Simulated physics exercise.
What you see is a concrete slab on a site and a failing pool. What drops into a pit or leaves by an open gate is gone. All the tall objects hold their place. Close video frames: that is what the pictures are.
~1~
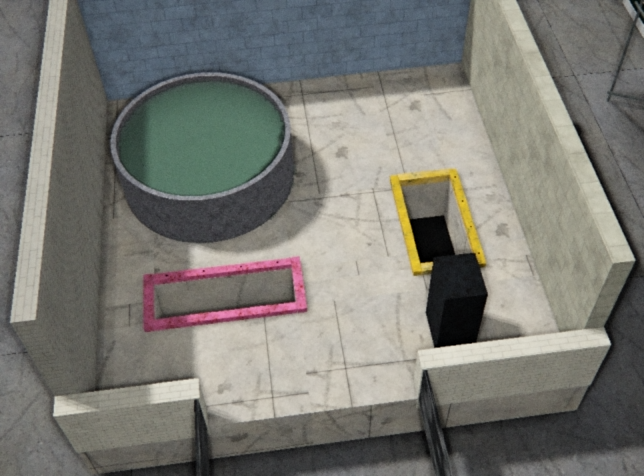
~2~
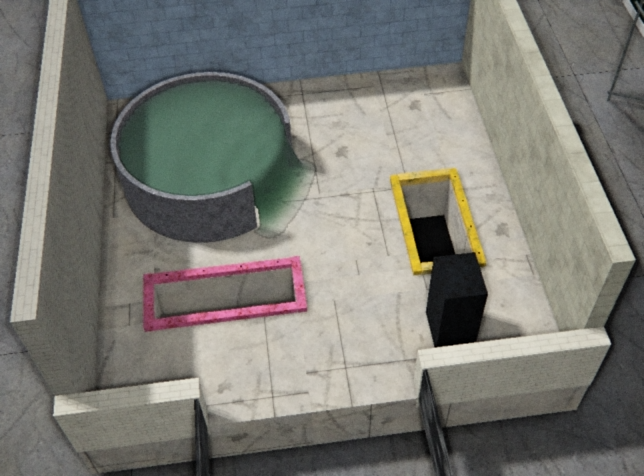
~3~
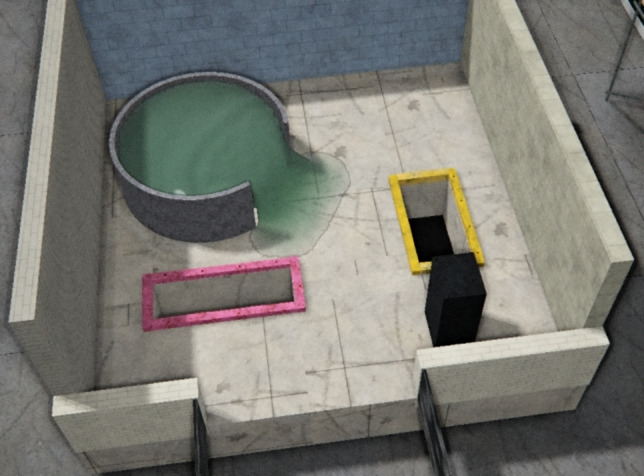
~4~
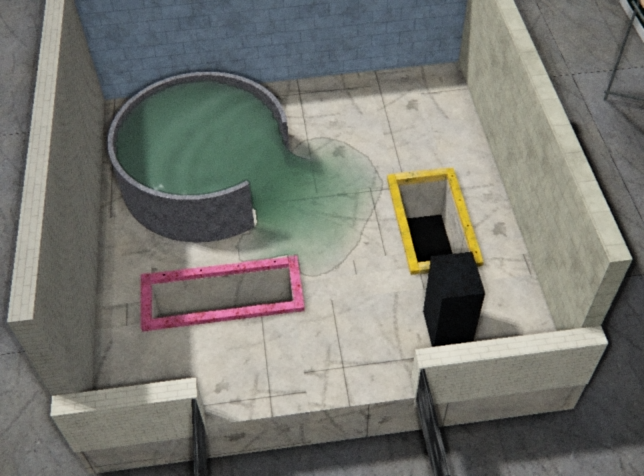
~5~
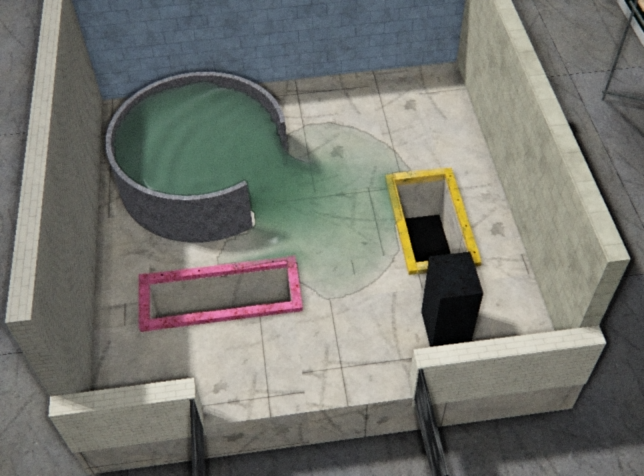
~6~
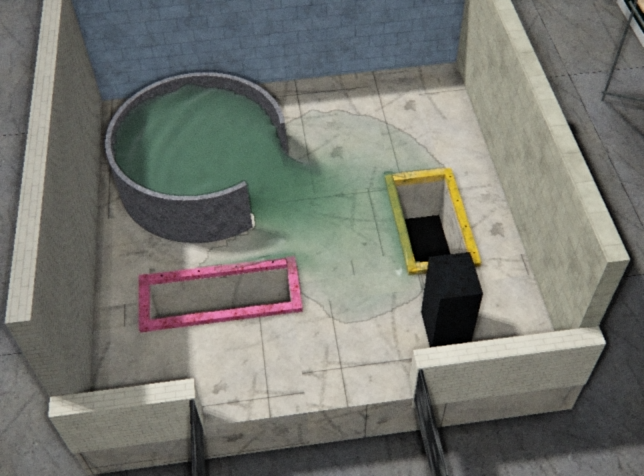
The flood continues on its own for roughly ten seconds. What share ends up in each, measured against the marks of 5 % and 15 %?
As I see it, the gate gets a sizeable chunk - beyond fifteen per cent; the pink pit gets a mere sliver - short of five per cent; the yellow pit gets a sizeable chunk - beyond fifteen per cent.
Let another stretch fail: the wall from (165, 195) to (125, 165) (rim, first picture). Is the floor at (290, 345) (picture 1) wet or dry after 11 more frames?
I reckon that spot ends up drenched.
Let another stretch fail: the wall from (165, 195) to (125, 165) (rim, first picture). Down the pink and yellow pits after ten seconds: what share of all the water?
Approximately, pink takes 8 % and yellow takes 4 %.
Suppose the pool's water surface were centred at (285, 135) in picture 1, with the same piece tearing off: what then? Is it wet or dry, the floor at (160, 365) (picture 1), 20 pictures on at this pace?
At that place it stays spared.
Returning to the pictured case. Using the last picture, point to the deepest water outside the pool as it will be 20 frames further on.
Deepest spot: Near (419, 378).
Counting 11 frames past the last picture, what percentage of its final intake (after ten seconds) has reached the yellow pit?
About 55 per cent.
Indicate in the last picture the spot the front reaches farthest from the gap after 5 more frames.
Around (549, 322).
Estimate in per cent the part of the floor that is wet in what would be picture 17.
It comes to 50 per cent.
A moment on, water covers 40 % of the floor; the gate 0 %, the pink pit 0 %, the yellow pit 8 %.
Next, water covers 50 % of the floor; the gate 2 %, the pink pit 1 %, the yellow pit 16 %.
Then, water covers 60 % of the floor; the gate 5 %, the pink pit 1 %, the yellow pit 22 %.
Later, water covers 80 % of the floor; the gate 11 %, the pink pit 1 %, the yellow pit 28 %.
In the end, water covers 90 % of the floor; the gate 19 %, the pink pit 1 %, the yellow pit 29 %.
